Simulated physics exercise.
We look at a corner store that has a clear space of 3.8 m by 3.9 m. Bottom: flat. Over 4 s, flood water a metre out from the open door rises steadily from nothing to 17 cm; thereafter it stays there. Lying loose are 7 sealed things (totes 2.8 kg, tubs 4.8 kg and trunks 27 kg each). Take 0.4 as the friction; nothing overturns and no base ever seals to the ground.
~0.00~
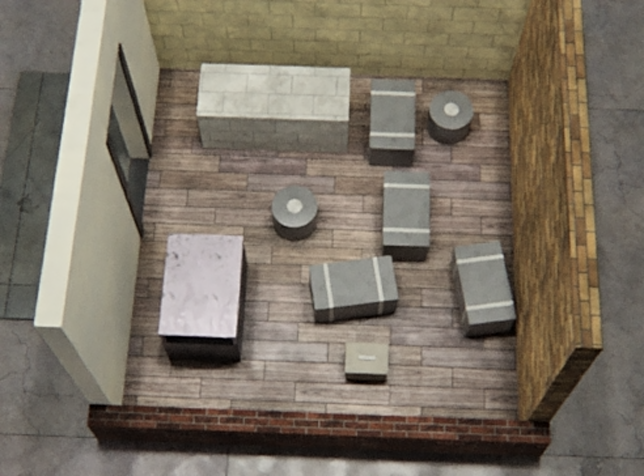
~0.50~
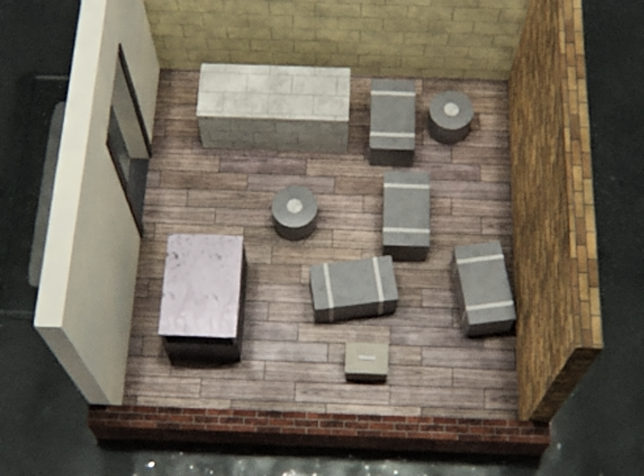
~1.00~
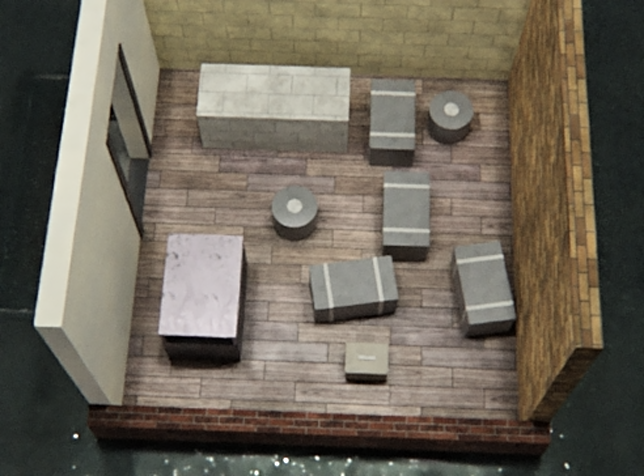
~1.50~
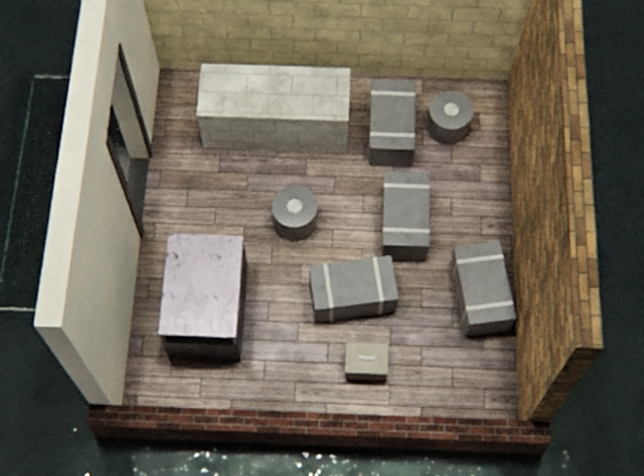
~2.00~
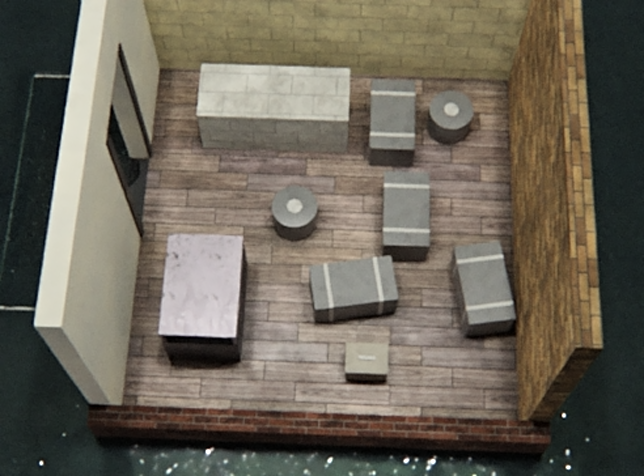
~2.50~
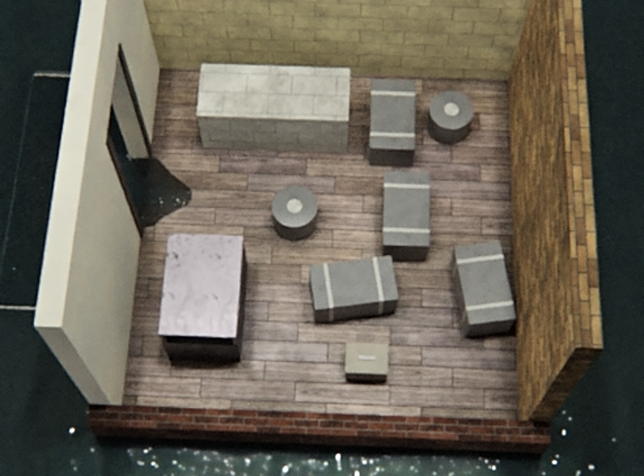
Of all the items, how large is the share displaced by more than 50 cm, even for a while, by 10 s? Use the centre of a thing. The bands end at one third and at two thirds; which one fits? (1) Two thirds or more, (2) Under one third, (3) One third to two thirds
Option 2: Under one third.
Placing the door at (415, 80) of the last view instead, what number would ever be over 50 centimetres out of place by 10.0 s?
Count: 3.
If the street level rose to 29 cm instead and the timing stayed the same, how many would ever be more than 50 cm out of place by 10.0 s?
Then the count would be 6.
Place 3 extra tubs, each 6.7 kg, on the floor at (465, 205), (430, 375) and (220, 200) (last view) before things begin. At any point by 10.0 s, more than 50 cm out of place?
Result, in listed order: Not exceeded / not exceeded / exceeded.
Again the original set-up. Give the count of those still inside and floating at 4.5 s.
I'd say 0 of them.
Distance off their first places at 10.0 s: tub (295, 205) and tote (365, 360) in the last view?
In that order: 120 cm, 5 cm.
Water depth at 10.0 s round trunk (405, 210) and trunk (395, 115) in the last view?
Some 6 cm at the first, some 8 cm at the second.
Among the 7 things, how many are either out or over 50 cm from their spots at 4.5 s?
By that time the total stands at 0.
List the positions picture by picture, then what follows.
In the first picture, a tote at (367, 358), on the bottom; a tub at (451, 110), on the bottom; 0.0 m2 under water; 0 of 7 have shifted.
In the second picture, a tote at (367, 358), on the bottom; a tub at (451, 110) rests on the ground; water covers 0.0 m2; 0 of 7 have shifted.
In the third picture, a tote at (367, 358), on the bottom; a tub at (451, 110) rests on the ground; water covers 0.0 m2; 0 of 7 have shifted.
In the fourth picture, a tote at (367, 358) rests on the ground; a tub at (451, 110), on the bottom; 0.0 m2 under water; 0 of 7 have shifted.
In the fifth picture, a tote at (367, 358) rests on the ground; a tub at (451, 110), on the bottom; water covers 0.0 m2; 0 of 7 have shifted.
In the sixth picture, a tote at (367, 358) rests on the ground; a tub at (451, 110), on the bottom; 0.2 m2 under water; 0 of 7 have shifted.
After 3.5 s 0 of 7 are over 50 cm from their spots; 0 afloat.
After 4.5 s 0 of 7 are over 50 cm from their spots; 0 afloat.
After 7.0 s 1 of 7 are over 50 cm from their spots; 1 afloat.
After 10.0 s 2 of 7 are over 50 cm from their spots, and 2 have been at some point; 3 afloat.
